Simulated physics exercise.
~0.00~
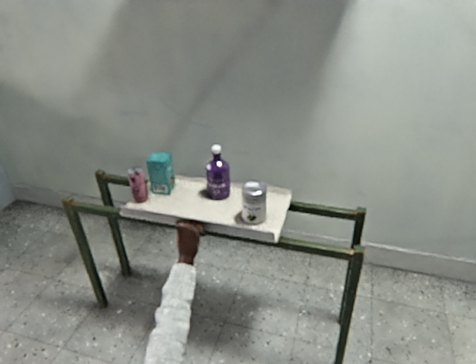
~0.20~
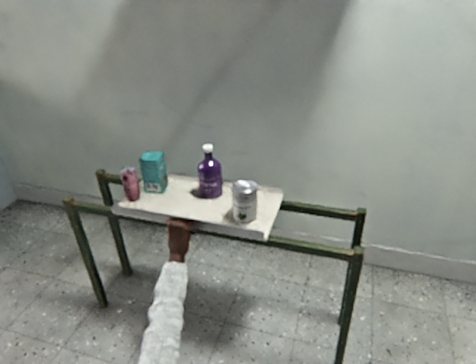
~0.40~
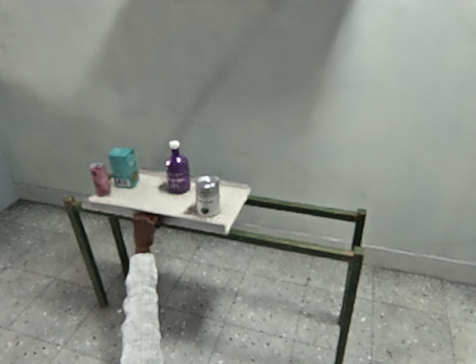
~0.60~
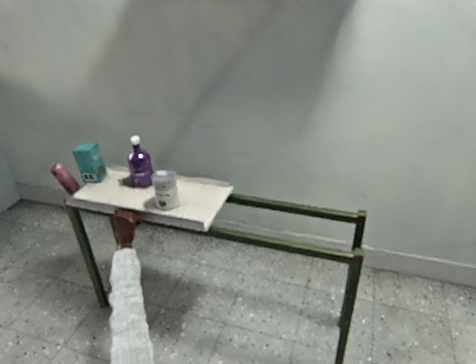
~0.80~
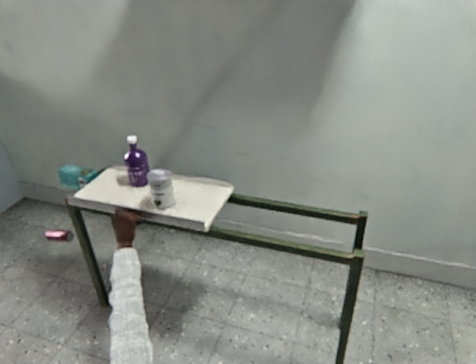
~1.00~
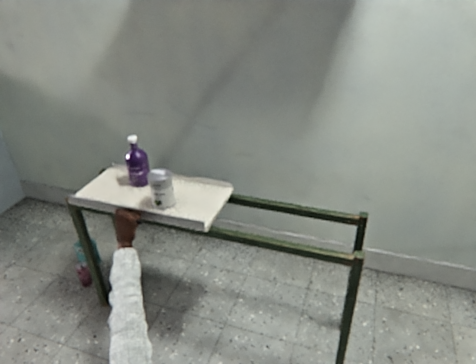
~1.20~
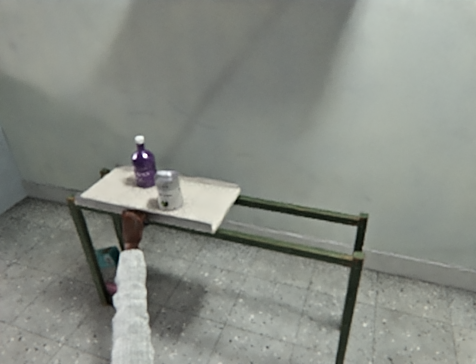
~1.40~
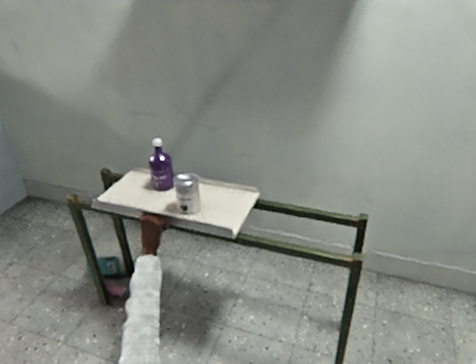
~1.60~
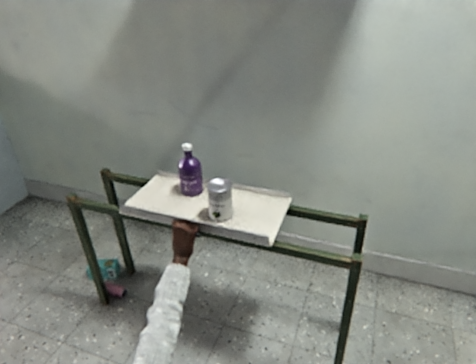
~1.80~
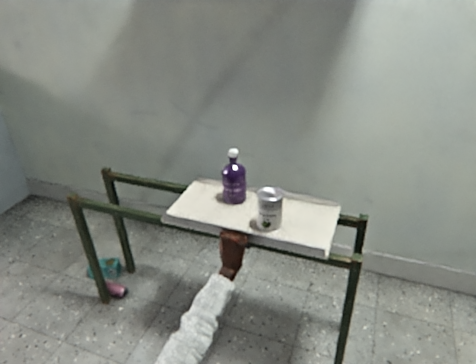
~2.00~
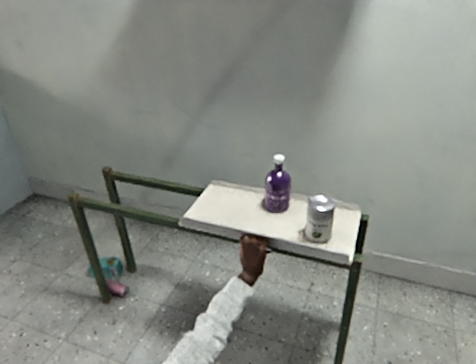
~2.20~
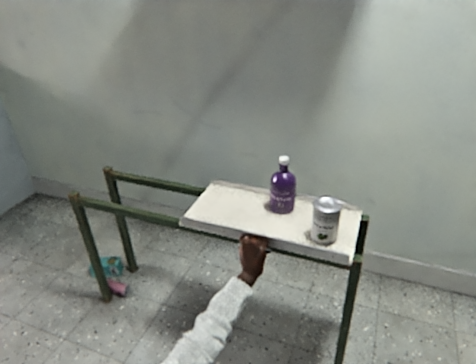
In this clip, a hand slides a tray left along green rails, and a pink can and turquoise carton topple off its left end to the floor. The hand then moves the tray to the right end, with the purple bottle and white tin still upright on it.
